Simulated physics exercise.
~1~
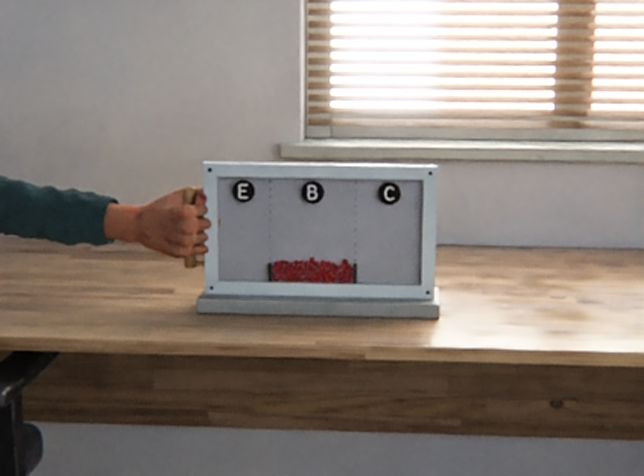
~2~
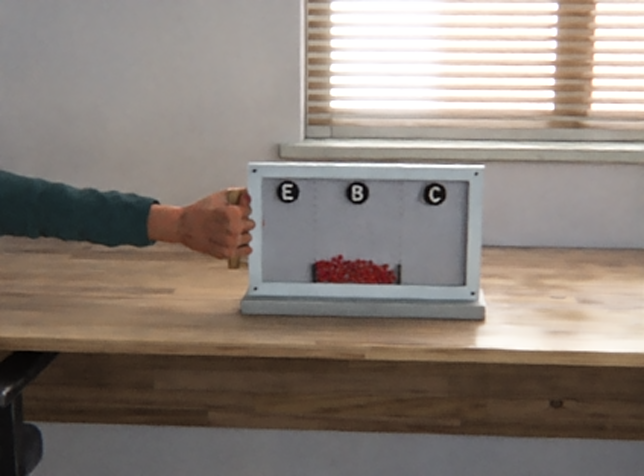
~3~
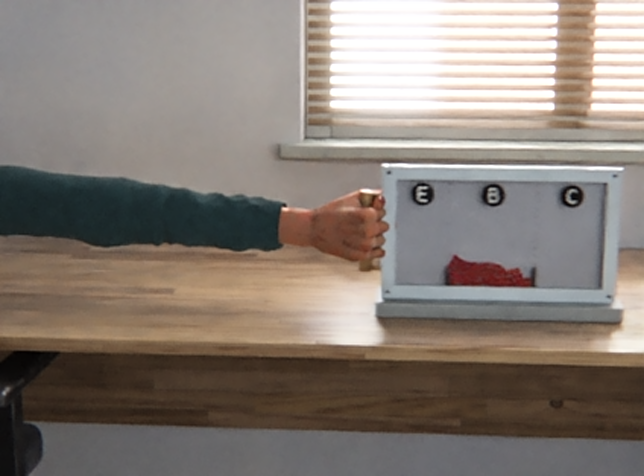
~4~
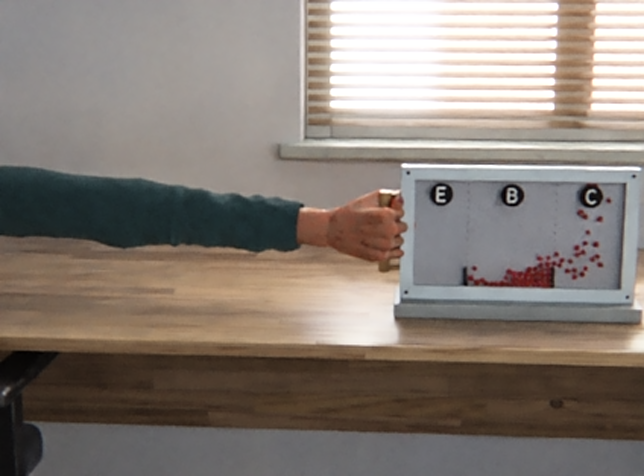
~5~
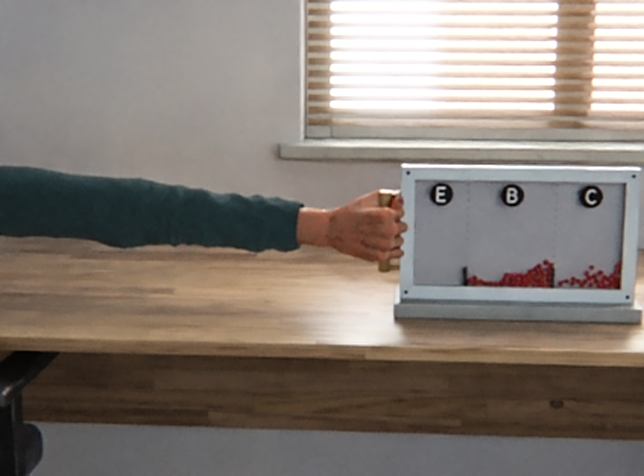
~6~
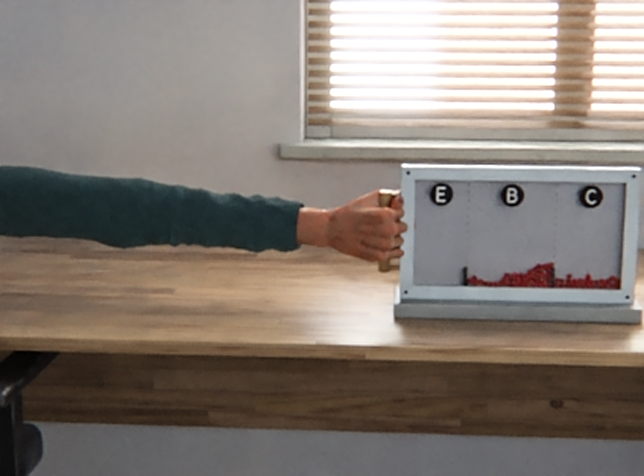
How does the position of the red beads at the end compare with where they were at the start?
At the start the beads are all gathered under B, near the middle of the view. At the end they are well to the right along with the case, spread across the bottom under both B and C.
